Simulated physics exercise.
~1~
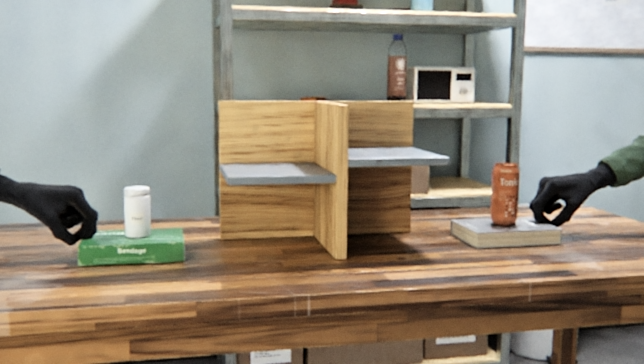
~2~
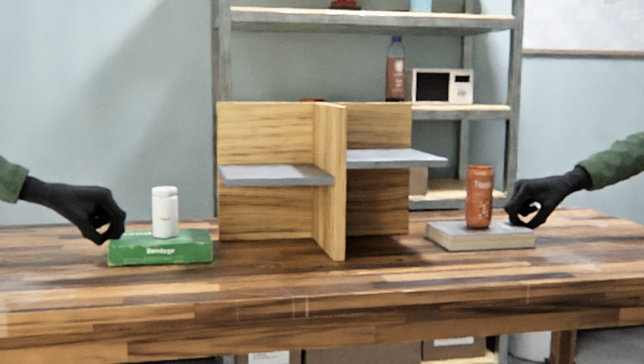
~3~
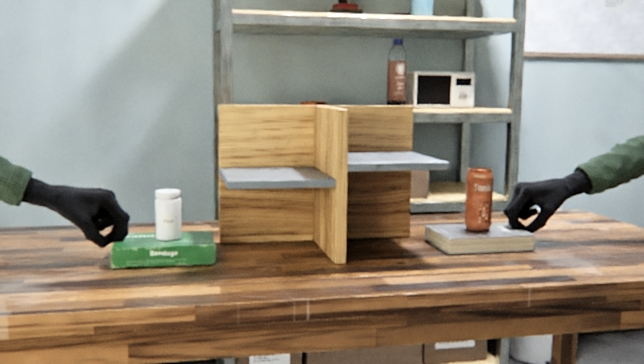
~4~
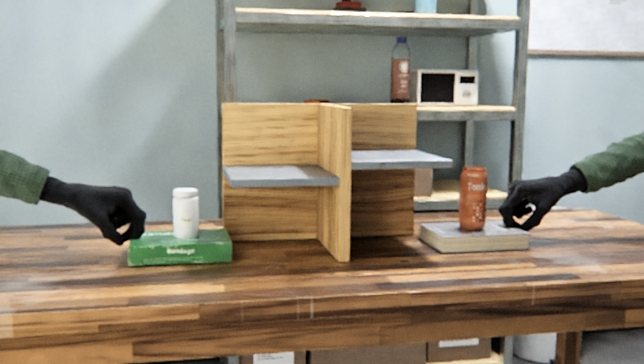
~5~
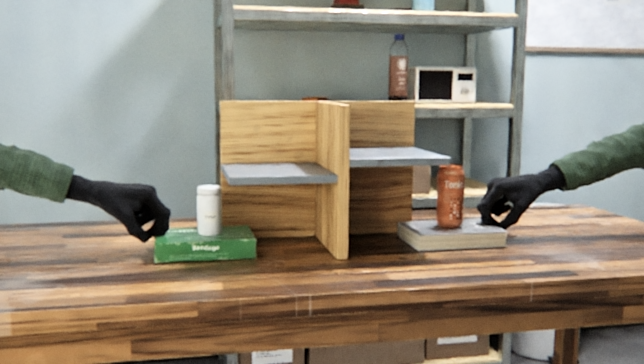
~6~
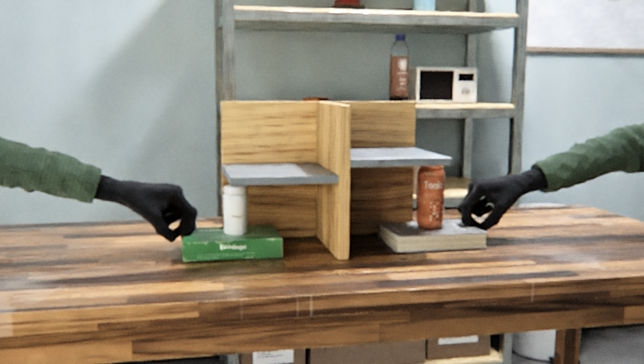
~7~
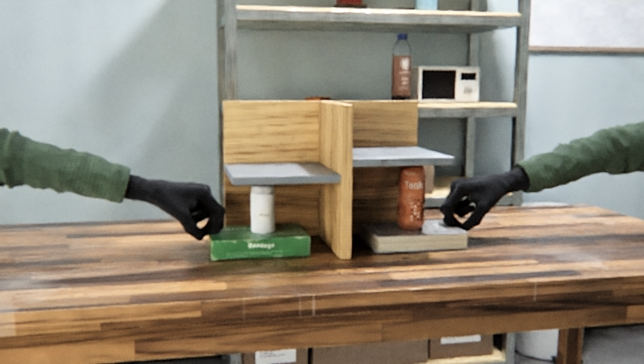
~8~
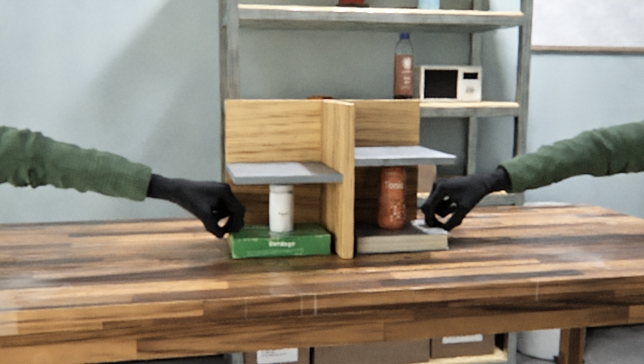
On a wooden table, gloved hands sliding a green box carrying a white container and a grey book carrying an orange can beneath shelves.
